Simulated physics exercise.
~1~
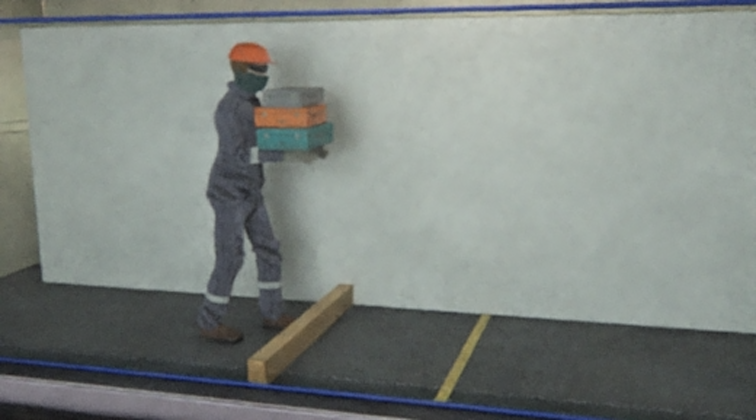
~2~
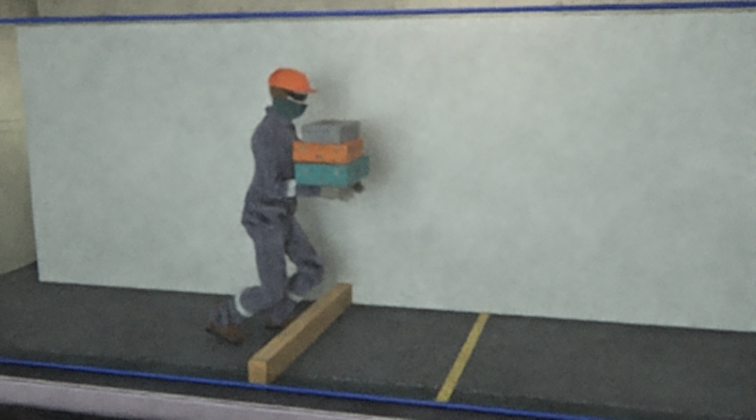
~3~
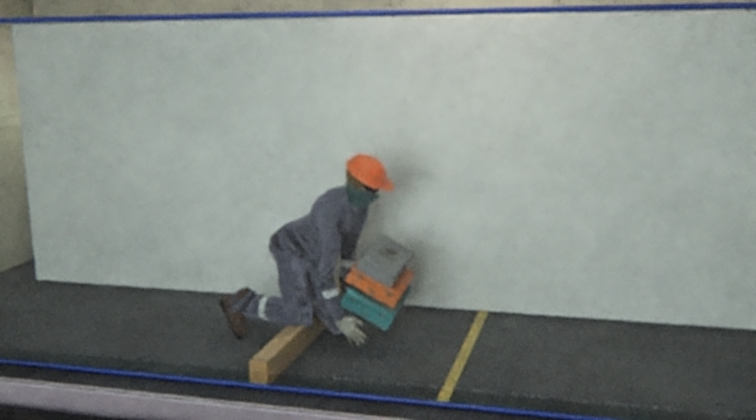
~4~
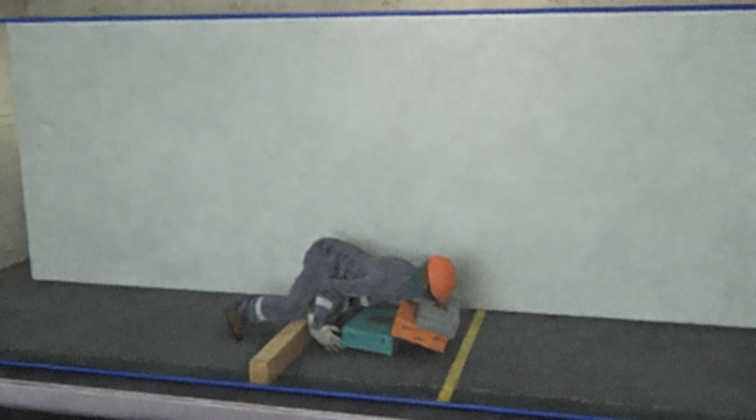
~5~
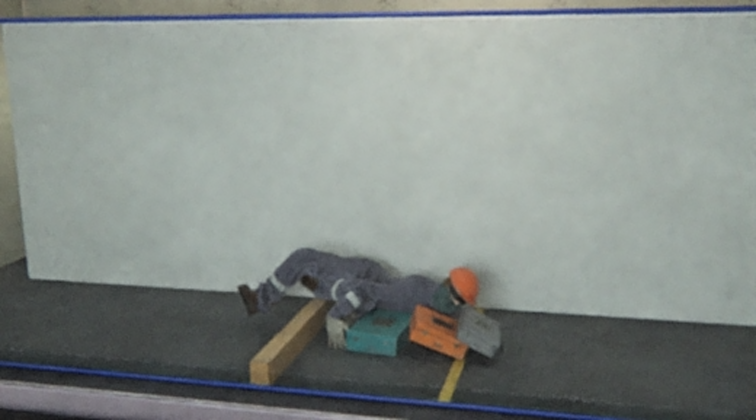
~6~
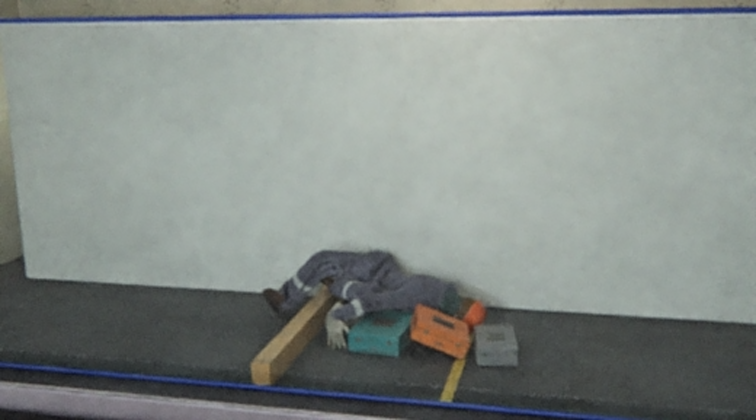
A worker carrying three boxes trips over a beam and collapses, spilling them forward.
